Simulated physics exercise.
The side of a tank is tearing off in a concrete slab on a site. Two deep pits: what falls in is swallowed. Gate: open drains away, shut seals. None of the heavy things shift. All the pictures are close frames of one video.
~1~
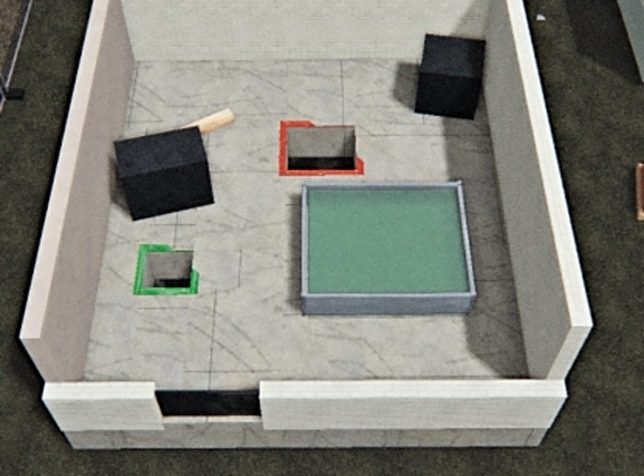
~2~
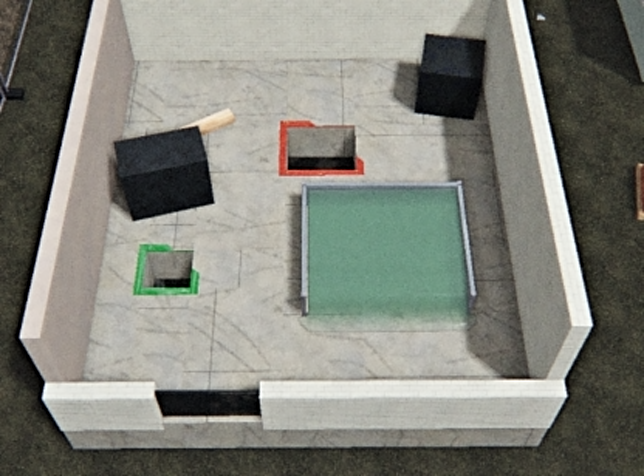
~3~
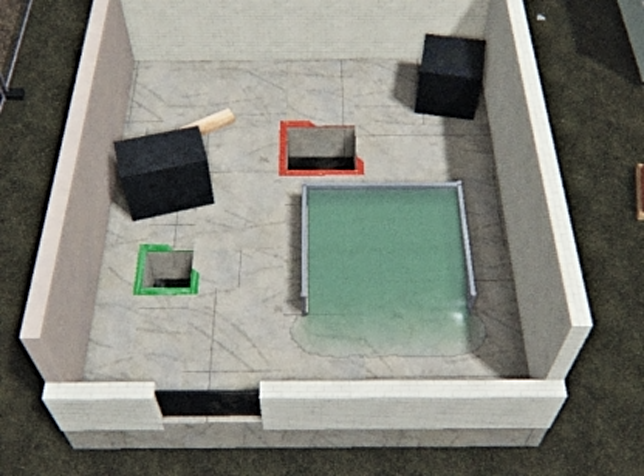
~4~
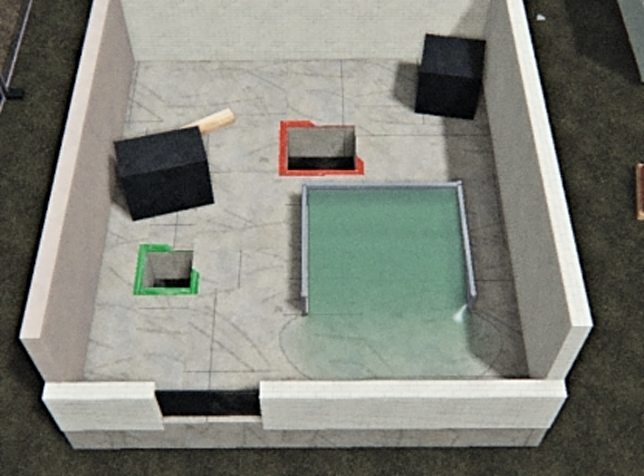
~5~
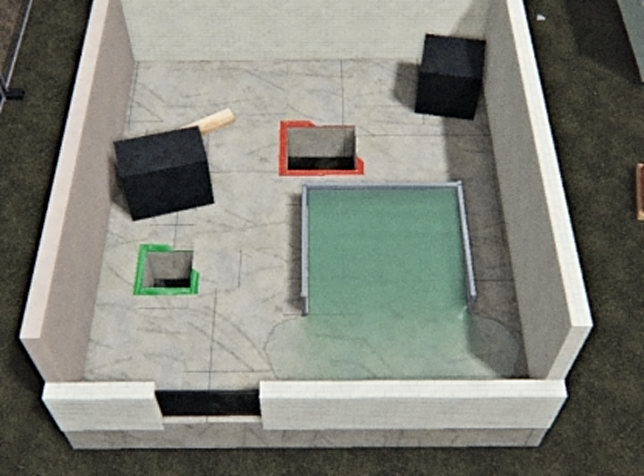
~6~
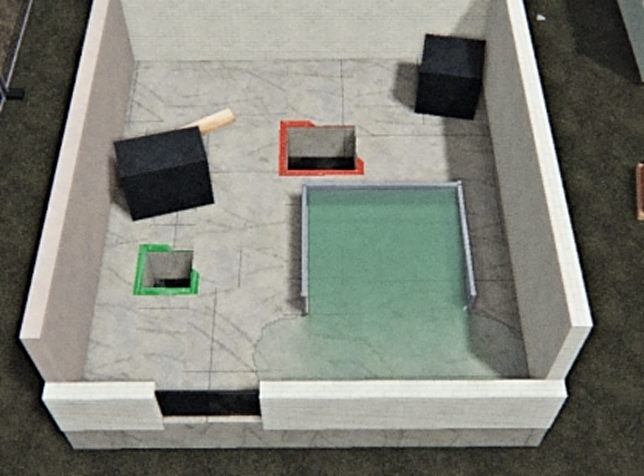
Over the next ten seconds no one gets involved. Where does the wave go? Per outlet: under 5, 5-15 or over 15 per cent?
Per outlet: Gate under 5 per cent; red pit 5-15 per cent; green pit over 15 per cent.
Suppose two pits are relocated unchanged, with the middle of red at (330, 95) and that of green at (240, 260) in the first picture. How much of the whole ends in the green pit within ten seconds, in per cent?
In per cent: Green 8.
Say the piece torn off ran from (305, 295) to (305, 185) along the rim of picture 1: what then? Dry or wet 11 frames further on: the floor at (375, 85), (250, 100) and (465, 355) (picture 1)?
In the order asked: Out of reach, out of reach, out of reach.
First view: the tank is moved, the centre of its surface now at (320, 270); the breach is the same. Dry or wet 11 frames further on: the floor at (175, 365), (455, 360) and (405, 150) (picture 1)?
Spot one wetted, spot two wetted, spot three unwetted.
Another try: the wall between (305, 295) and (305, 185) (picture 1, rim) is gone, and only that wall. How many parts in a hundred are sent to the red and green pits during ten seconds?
Red about 4 %, green about 45 %.
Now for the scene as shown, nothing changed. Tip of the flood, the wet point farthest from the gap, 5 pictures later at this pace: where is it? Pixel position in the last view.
At roughly (195, 406).
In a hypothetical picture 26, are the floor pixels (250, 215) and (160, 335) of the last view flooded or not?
High and dry, then submerged.
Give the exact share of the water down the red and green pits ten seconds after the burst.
In order, near 6 and 18 in a hundred.
A moment on, water covers 15 % of the floor; the gate 0 %, the red pit 0 %, the green pit 0 %.
Next, water covers 25 % of the floor; the gate 0 %, the red pit 0 %, the green pit 0 %.
Then, water covers 40 % of the floor; the gate 0 %, the red pit 0 %, the green pit 1 %.
Later, water covers 65 % of the floor; the gate 0 %, the red pit 1 %, the green pit 8 %.
In the end, water covers 85 % of the floor; the gate 0 %, the red pit 7 %, the green pit 19 %.
